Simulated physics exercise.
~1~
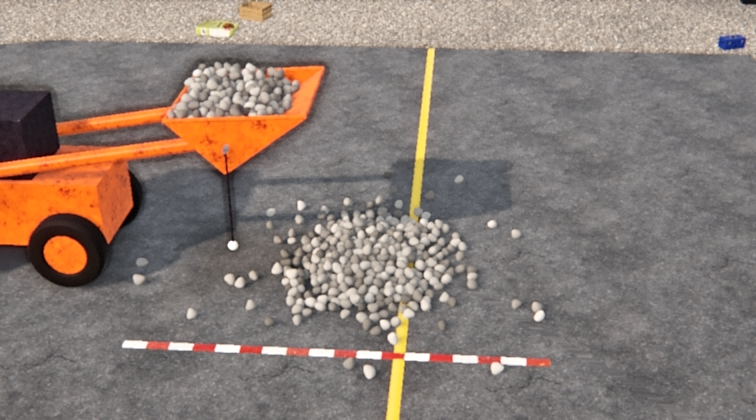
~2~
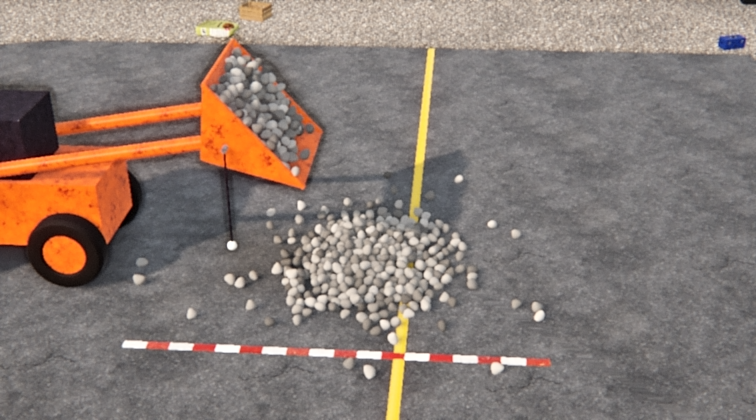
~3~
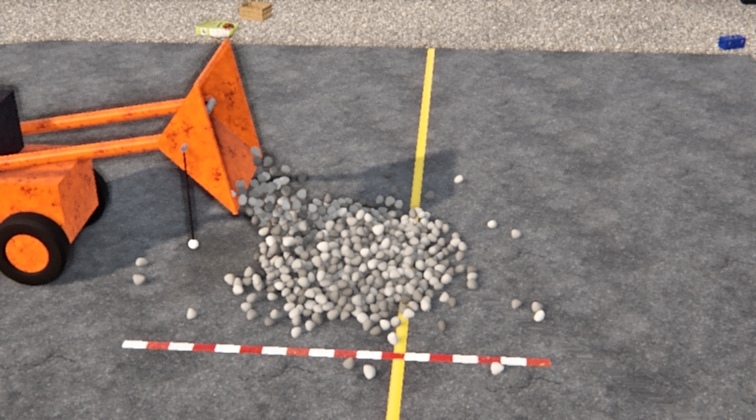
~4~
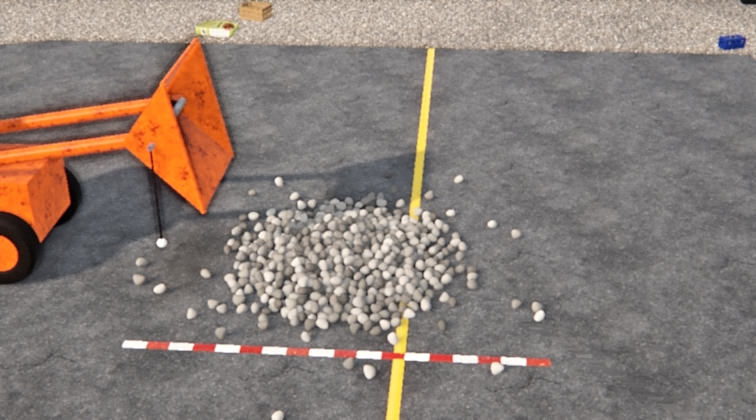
A dark asphalt yard bordered by pale gravel is seen from above at an angle, with a small box and coloured items along the far edge. At left, an orange loader holds a skip full of grey stones beside a pile already lying across a yellow line, behind a red and white striped bar. The skip tips steeply to the right while a rod with a white ball hangs straight down. The machine backs left as stones pour onto the pile's near side. It ends with the skip emptied and the pile broader toward the left, with hardly any more stones past the line.
